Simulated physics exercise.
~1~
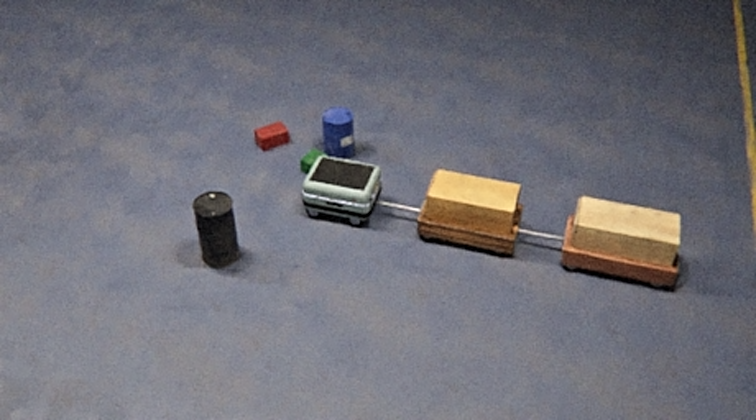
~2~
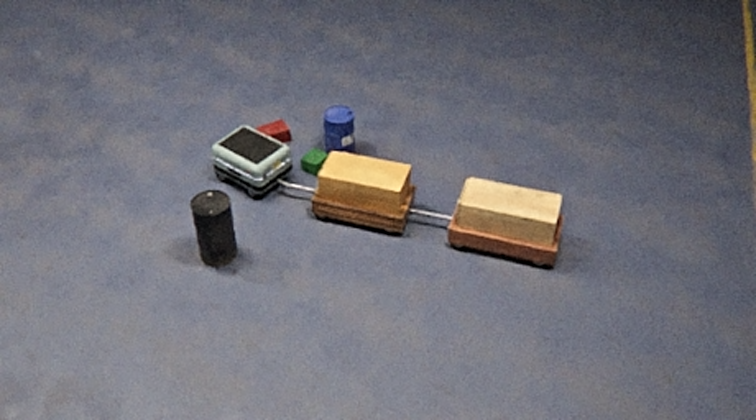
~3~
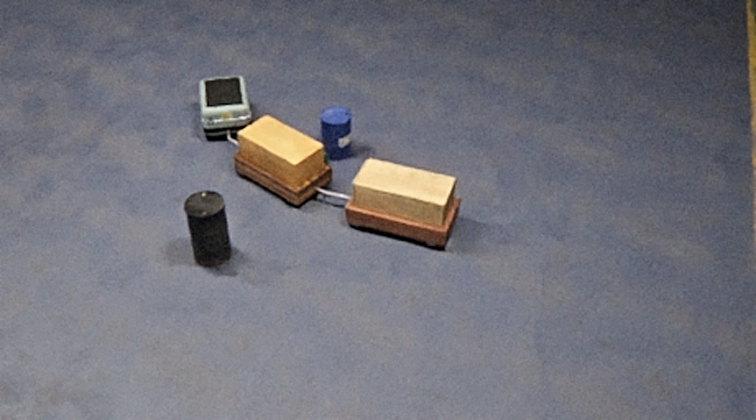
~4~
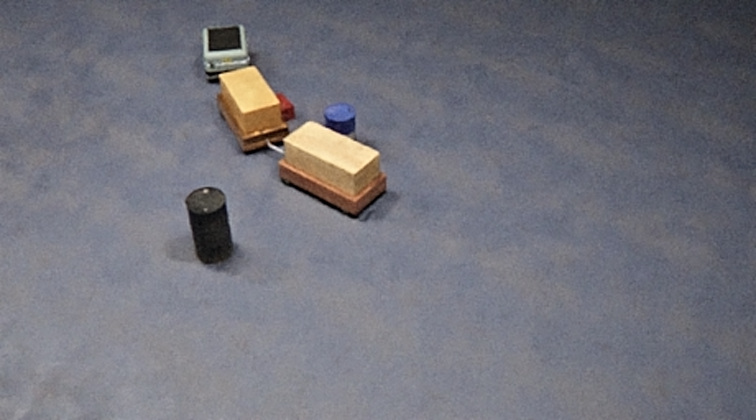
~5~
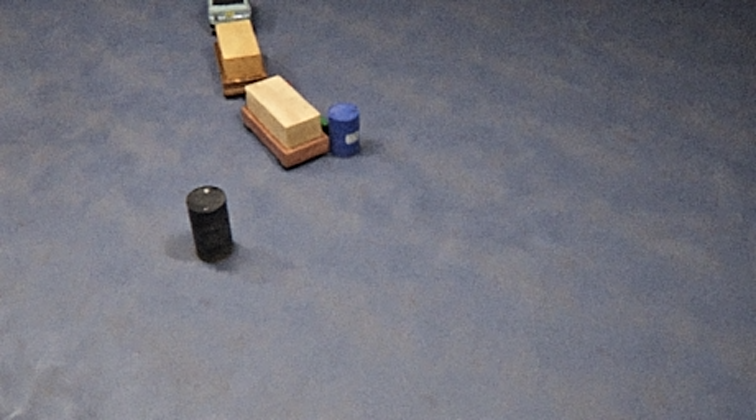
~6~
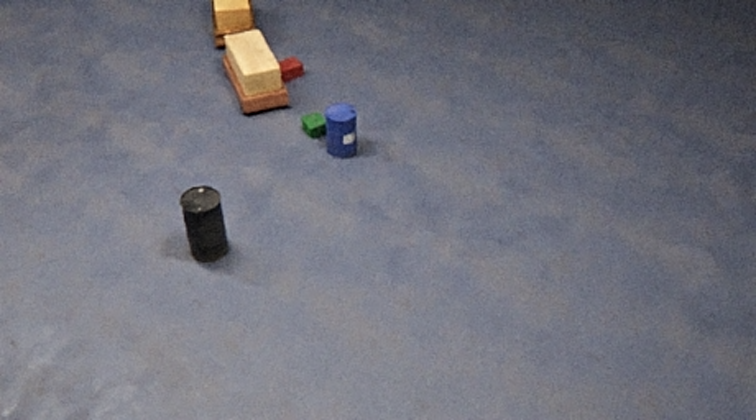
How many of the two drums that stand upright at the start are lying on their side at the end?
None of them are; the black drum and the blue drum are both still standing upright at the end.
